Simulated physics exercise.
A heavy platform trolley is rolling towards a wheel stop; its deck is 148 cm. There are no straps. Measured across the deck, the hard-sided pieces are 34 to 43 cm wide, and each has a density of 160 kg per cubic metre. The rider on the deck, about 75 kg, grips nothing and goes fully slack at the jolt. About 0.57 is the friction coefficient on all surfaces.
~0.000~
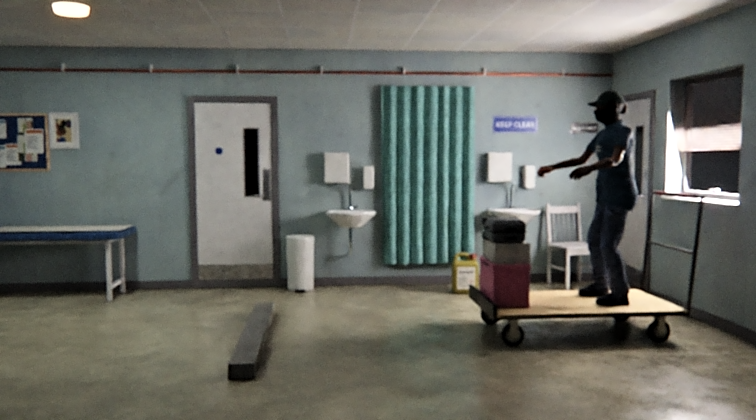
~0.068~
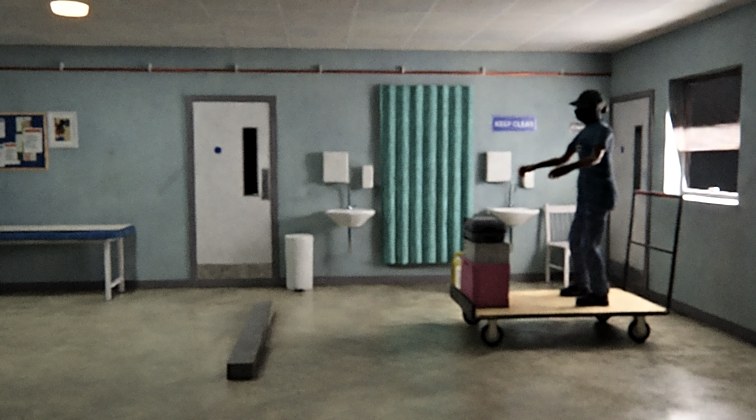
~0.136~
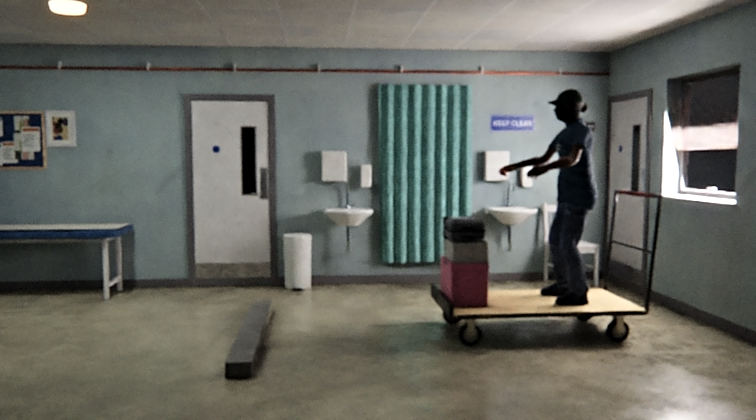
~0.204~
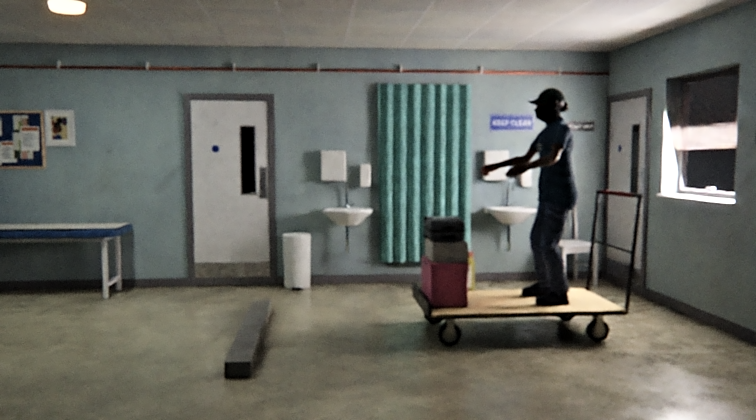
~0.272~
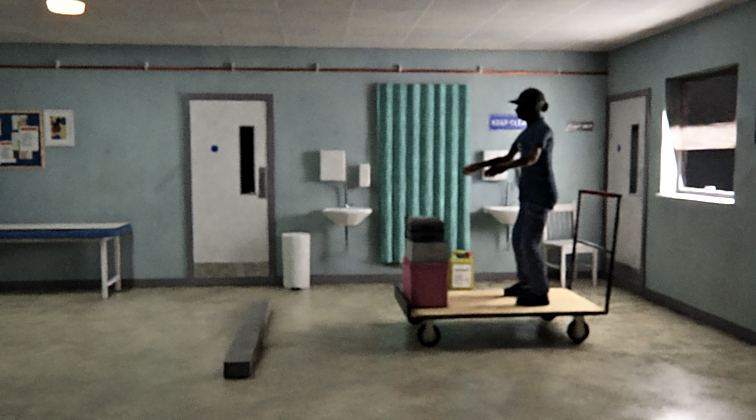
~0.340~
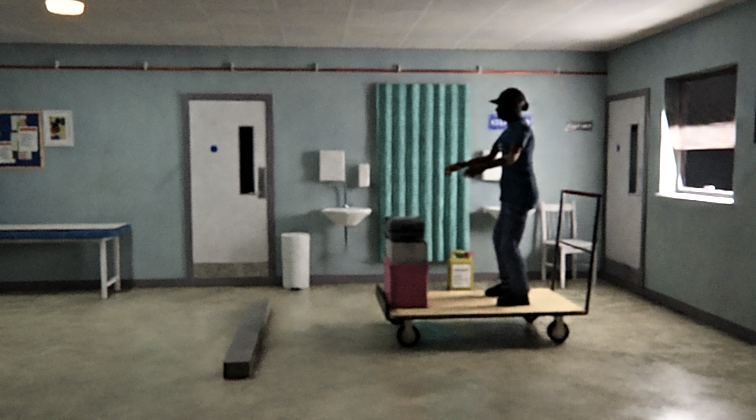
In a blue-walled room, a capped person rides a flat trolley leftward beside stacked boxes, arms outstretched.
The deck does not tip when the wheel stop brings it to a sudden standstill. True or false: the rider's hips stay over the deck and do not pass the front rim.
True.
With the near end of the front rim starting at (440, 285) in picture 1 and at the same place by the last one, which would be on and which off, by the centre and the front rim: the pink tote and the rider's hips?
So the pink item: Stays put, the hips: Stays put.
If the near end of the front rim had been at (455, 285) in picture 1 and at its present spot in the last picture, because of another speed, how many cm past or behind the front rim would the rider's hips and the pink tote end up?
Hips 30 behind, pink 20 behind.
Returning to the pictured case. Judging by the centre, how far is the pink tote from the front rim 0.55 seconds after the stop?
Around 15 cm short of the front rim.
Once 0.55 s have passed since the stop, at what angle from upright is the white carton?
Its tilt is about 90°.
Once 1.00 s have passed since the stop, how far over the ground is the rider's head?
Height: Approx. 50 cm.
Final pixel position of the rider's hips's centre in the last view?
(295, 247).
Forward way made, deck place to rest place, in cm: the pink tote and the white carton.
Shift, cm - pink: 0; white: 65.
The wheels strike at 0.79 s.
After 1.34 s the rider's hips are 36 cm behind the rim, near (296, 246) in the last picture's view.
After 1.79 s the rider's hips are 34 cm behind the rim, near (293, 247) in the last picture's view.
Final state at 3.4 s, past the rim, white carton and grey suitcase; behind it, pink tote and the rider's hips.
